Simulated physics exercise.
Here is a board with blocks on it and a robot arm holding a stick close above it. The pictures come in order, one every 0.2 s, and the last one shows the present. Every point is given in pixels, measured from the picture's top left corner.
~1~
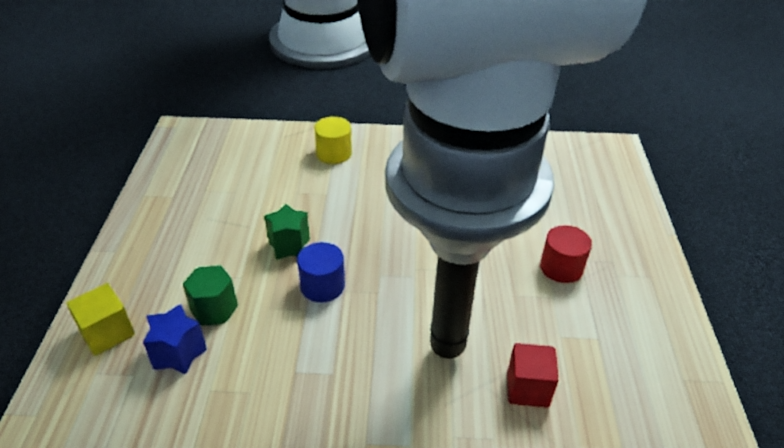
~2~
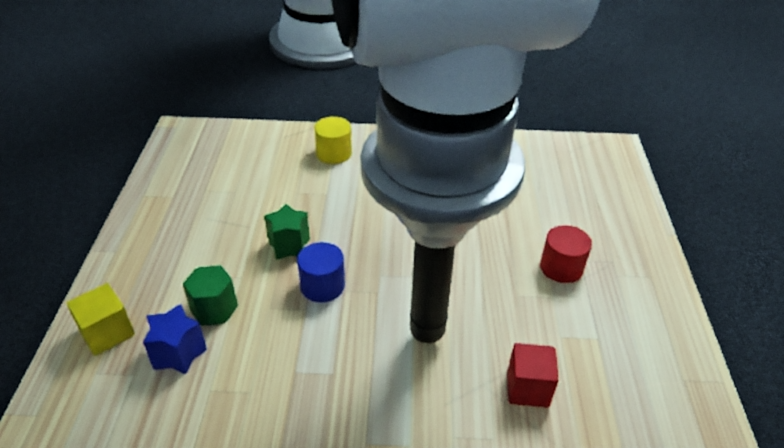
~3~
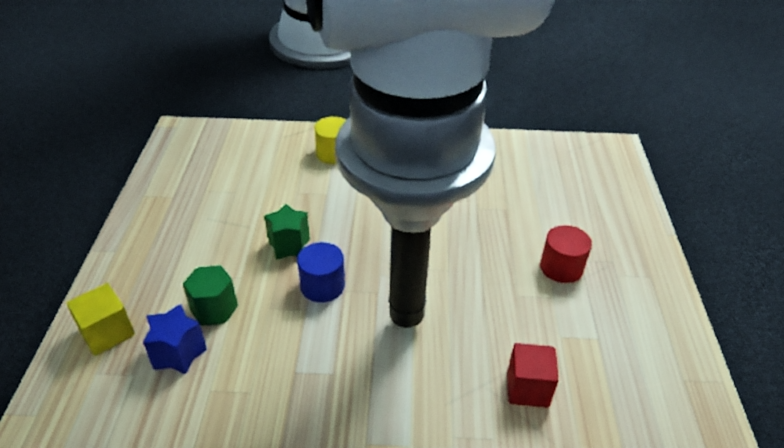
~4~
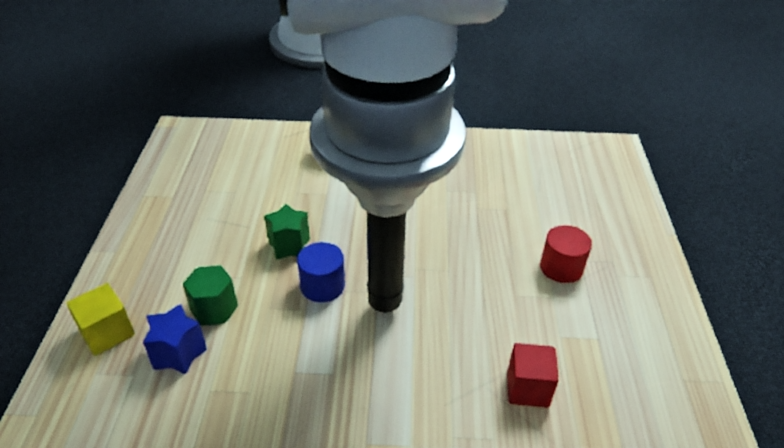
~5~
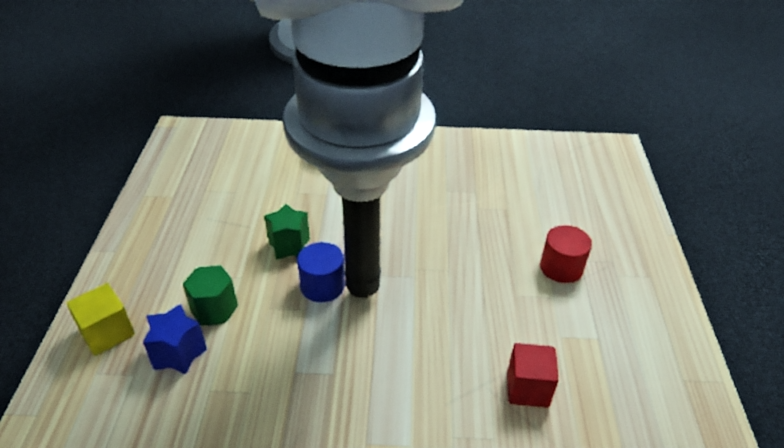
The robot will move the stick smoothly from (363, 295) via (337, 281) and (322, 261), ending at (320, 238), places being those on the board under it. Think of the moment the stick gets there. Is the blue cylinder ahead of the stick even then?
No
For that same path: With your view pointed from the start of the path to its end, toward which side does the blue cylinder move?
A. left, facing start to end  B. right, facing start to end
I choose A.
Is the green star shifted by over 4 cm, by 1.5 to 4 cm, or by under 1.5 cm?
The green star moves under 1.5 cm.
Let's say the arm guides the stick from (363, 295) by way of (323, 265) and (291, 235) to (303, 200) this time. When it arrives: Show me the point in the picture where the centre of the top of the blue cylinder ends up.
It sits at (274, 246).
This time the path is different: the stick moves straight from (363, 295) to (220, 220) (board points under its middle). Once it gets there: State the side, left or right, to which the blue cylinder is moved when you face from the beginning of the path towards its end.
It is displaced to the left.
The first path, step by step. Halfway along, stick at (327, 262); blue cylinder at (285, 247).
At the end, stick at (319, 229); green star at (284, 215), turned 15° anticlockwise; blue cylinder at (282, 245).
